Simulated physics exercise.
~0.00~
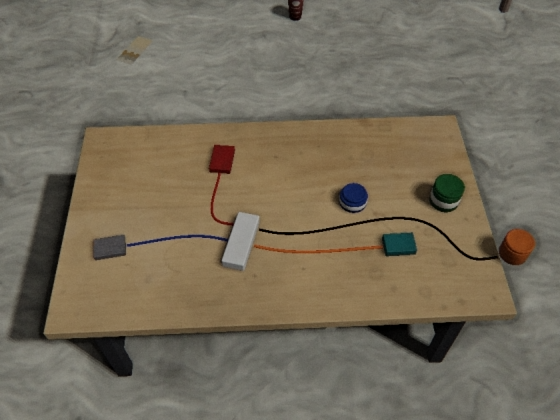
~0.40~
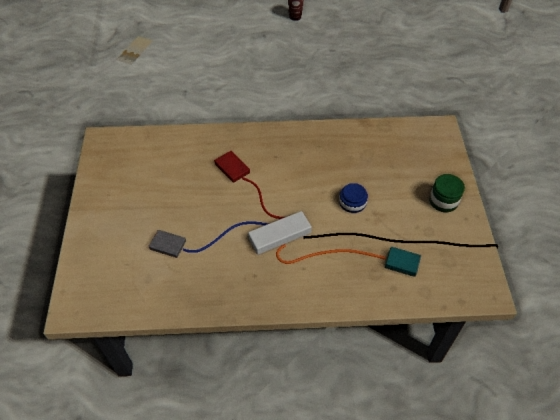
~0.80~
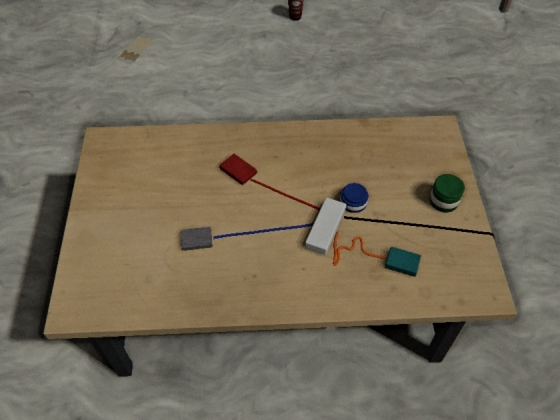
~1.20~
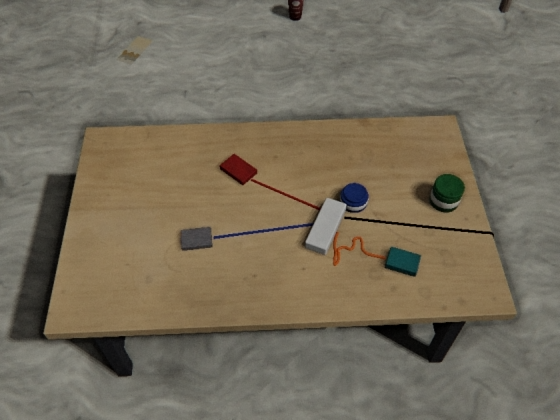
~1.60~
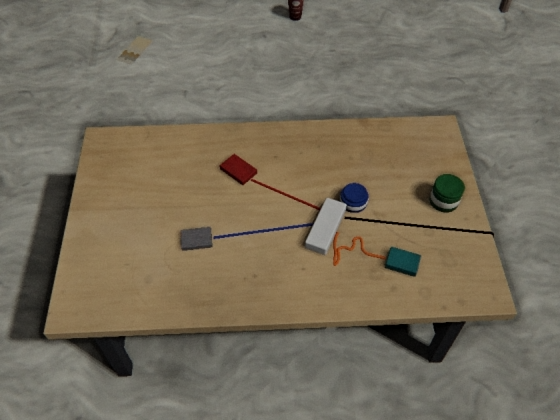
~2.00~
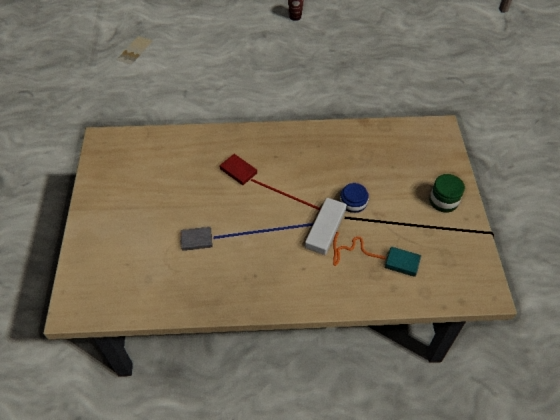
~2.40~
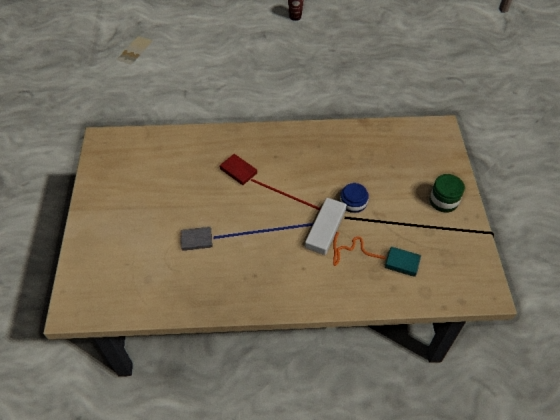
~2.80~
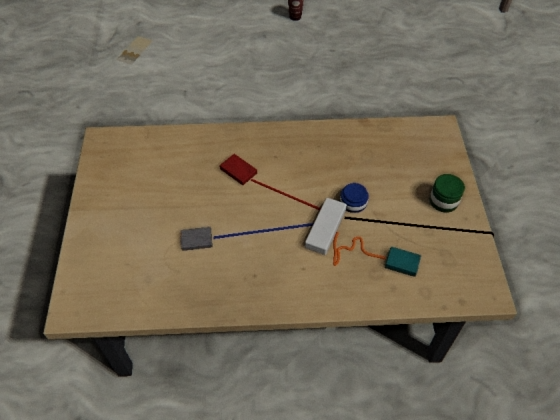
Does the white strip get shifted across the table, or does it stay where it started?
The white strip gets shifted. It slides to the right and turns, coming to rest beside the blue jar, still on the table.
